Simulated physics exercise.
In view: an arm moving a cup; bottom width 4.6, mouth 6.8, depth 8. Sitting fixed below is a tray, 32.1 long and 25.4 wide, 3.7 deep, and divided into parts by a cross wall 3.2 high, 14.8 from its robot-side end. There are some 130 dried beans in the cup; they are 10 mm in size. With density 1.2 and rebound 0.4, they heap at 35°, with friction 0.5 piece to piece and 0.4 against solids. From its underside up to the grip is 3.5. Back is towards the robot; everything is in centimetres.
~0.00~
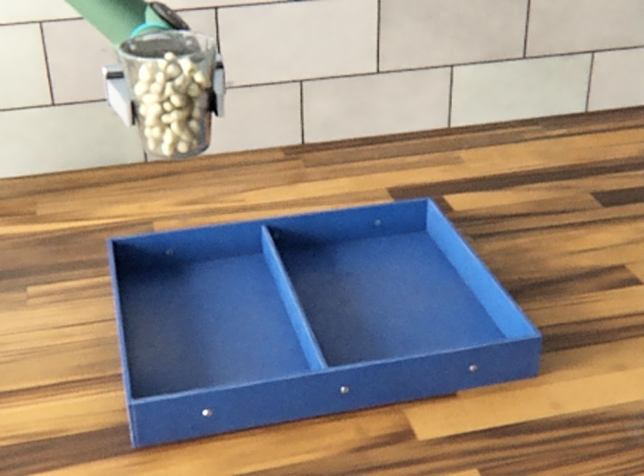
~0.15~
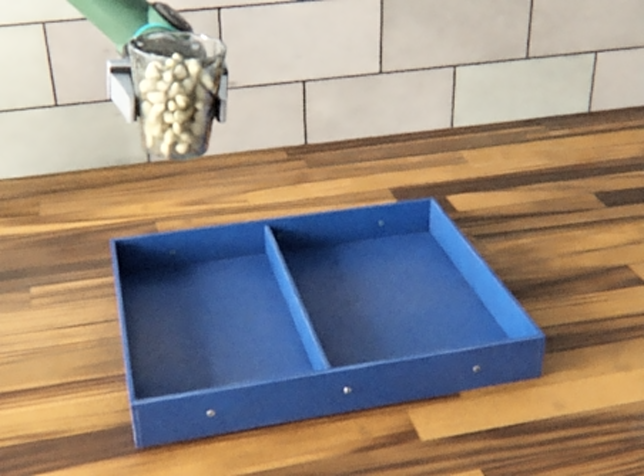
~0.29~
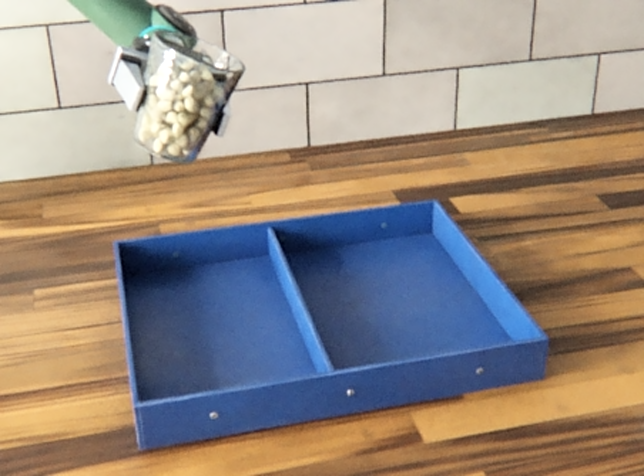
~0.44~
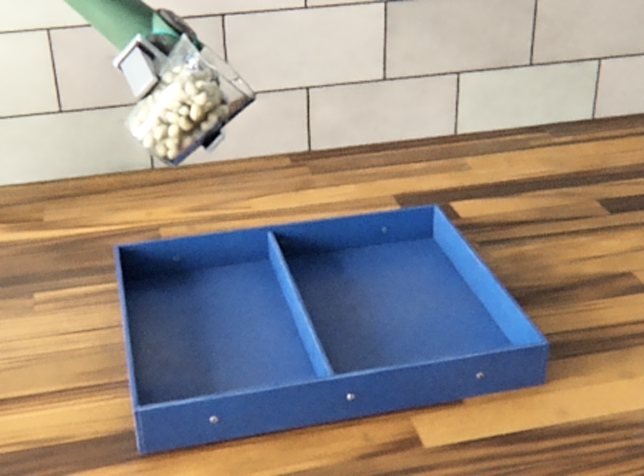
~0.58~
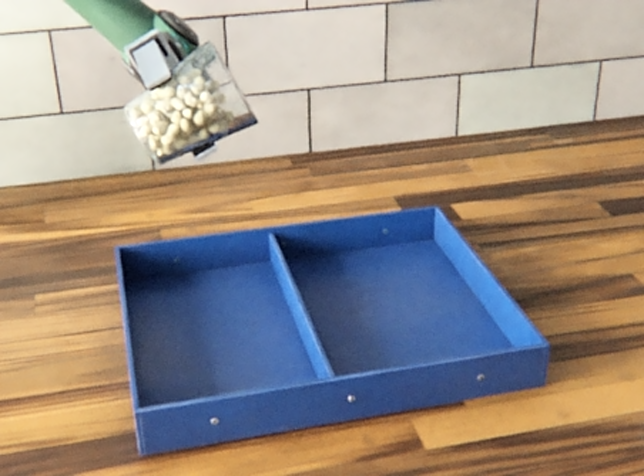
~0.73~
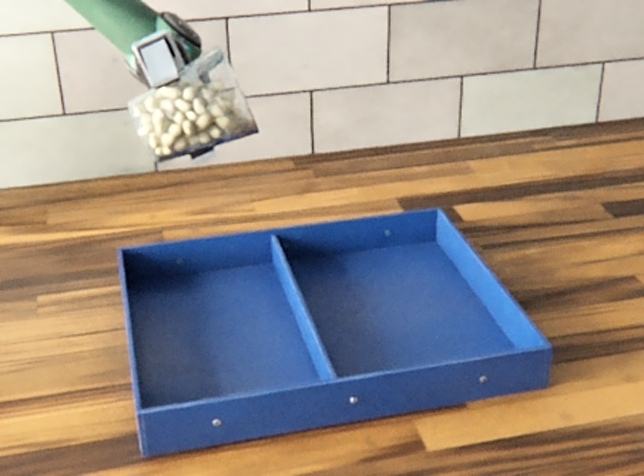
A green robotic arm held a clear cup of pale beans above and behind a divided blue tray on a wooden counter, then steadily tilted the cup well over onto its side.
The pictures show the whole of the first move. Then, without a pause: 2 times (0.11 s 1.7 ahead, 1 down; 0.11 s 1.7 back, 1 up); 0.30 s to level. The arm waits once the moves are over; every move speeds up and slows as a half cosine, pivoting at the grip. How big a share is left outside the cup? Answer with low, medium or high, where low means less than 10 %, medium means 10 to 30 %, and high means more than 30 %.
Low.
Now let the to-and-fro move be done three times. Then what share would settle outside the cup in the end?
5 per cent or so.
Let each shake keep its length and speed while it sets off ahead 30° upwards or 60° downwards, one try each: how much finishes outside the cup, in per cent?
Roughly 15 per cent, then 0 per cent.
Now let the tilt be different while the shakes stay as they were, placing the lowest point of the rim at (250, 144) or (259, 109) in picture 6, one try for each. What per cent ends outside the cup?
I'd put them at some 35 and 0 in a hundred.
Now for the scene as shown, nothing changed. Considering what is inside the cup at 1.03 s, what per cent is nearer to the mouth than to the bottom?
Something near 45 per cent is there.
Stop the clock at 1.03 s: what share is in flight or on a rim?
Roughly 2 per cent.
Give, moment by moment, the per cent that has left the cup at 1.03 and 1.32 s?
Roughly 0, then 5.
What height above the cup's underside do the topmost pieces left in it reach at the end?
I'd say close to 7.5 cm.
After 1.03 s, tilted 70° forward, highest piece 23 above the table; 126 in the cup, 3 in flight or on a rim.
After 1.32 s, tilted 34° forward, highest piece 24 above the table; 123 in the cup, 3 in the robot-side part, 3 in the far-side part.
After 1.67 s, level, highest piece 26 above the table; 123 in the cup, 3 in the robot-side part, 3 in the far-side part.
After 2.72 s, level, highest piece 26 above the table; 123 in the cup, 3 in the robot-side part, 3 in the far-side part.
At rest, 123 in the cup, 3 in the robot-side part, 3 in the far-side part. That is 5 % outside the cup.
